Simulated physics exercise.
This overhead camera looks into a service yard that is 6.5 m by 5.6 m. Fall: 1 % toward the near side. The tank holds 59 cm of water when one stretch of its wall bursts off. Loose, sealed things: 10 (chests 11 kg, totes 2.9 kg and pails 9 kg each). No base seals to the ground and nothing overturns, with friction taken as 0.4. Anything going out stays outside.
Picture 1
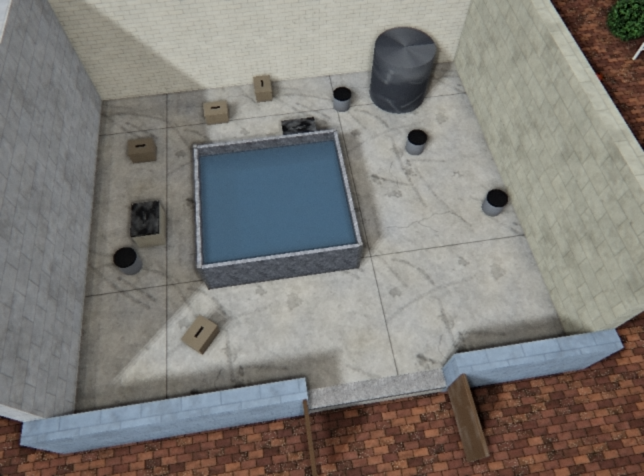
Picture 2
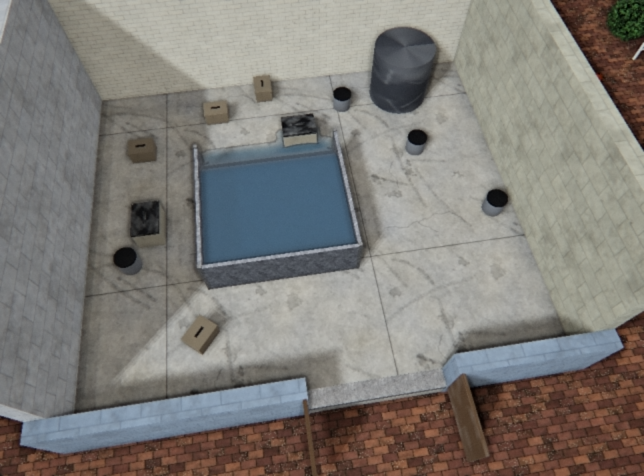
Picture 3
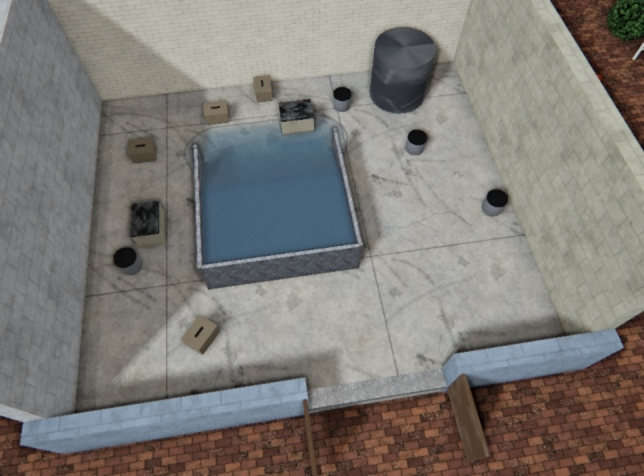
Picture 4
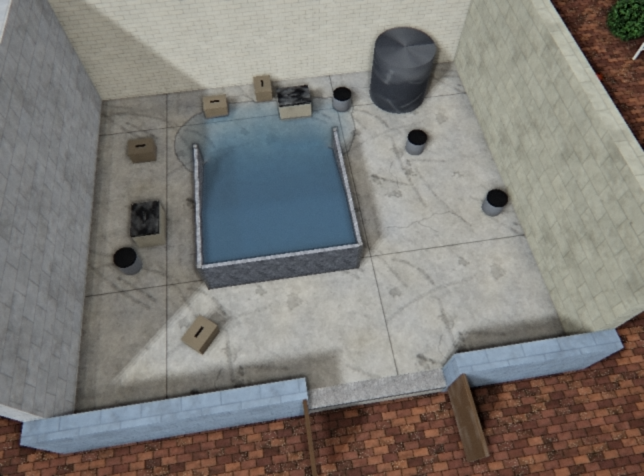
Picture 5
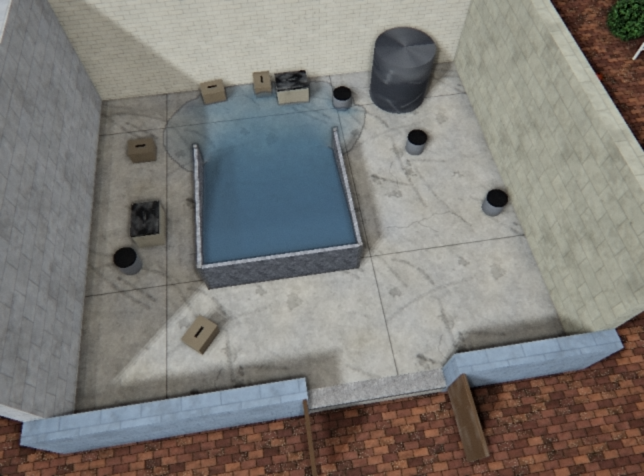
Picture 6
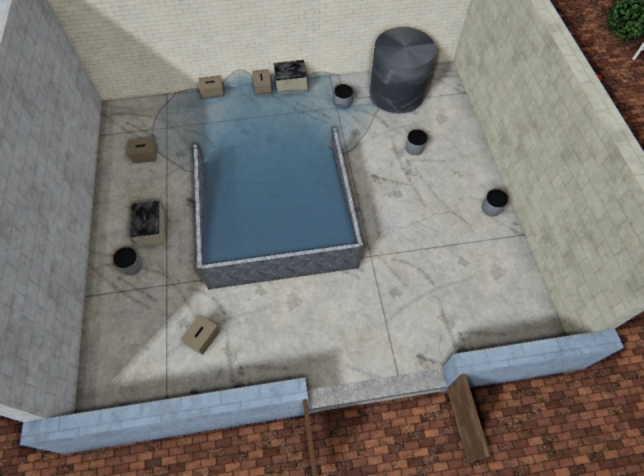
Water spreads from the tank's open far side, pushing a dark-topped chest toward the back wall.
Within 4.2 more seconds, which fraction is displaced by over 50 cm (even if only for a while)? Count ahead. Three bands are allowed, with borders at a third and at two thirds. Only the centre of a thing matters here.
By the time shown, two thirds or over will have gone that far.
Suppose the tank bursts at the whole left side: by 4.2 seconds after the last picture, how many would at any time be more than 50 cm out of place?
Result: 8 of them.
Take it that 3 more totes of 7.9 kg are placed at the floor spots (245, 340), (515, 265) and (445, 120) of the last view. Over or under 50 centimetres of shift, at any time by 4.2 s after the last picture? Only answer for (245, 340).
For that one, the shift is not that far.
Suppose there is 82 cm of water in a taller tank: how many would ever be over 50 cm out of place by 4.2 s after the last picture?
The answer would then be 10.
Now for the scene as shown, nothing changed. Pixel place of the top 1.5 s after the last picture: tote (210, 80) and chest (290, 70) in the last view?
(110, 89) and (347, 50), roughly.
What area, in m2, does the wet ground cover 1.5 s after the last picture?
Some 14 m2.
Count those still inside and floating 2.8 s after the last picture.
My tally comes to 4.
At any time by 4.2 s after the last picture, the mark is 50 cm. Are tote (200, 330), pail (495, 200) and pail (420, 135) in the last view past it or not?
First exceeding it, second falling below it, third exceeding it.
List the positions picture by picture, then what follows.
In the first picture, a chest at (299, 128) rests on the ground; a tote at (215, 108) rests on the ground; water covers 4.3 m2; 0 of 10 have shifted.
In the second picture, a chest at (298, 124), on the bottom, 8 cm from its start; a tote at (215, 108) rests on the ground; water covers 5.3 m2; 1 of 10 have shifted.
In the third picture, a chest at (296, 109) rests on the ground, 38 cm from its start; a tote at (215, 108), on the bottom; 6.6 m2 under water; 1 of 10 have shifted.
In the fourth picture, a chest at (294, 95) rests on the ground, 72 cm from its start; a tote at (215, 102), on the bottom, 14 cm from its start; 8.0 m2 under water; 2 of 10 have shifted.
In the fifth picture, a chest at (291, 79) rests on the ground, 109 cm from its start; a tote at (212, 87) rests on the ground, 49 cm from its start; water covers 9.5 m2; 3 of 10 have shifted.
In the sixth picture, a chest at (290, 69), on the bottom, 135 cm from its start; a tote at (210, 82), on the bottom, 60 cm from its start; 10.7 m2 under water; 4 of 10 have shifted.
Then, 0.4 s after the last picture 2 of 10 are over 50 cm from their spots; 3 afloat.
Then, 1.5 s after the last picture 3 of 10 are over 50 cm from their spots; 4 afloat.
Then, 2.8 s after the last picture 6 of 10 are over 50 cm from their spots; 4 afloat.
Then, 4.2 s after the last picture 9 of 10 are over 50 cm from their spots, and 9 have been at some point; 6 afloat.
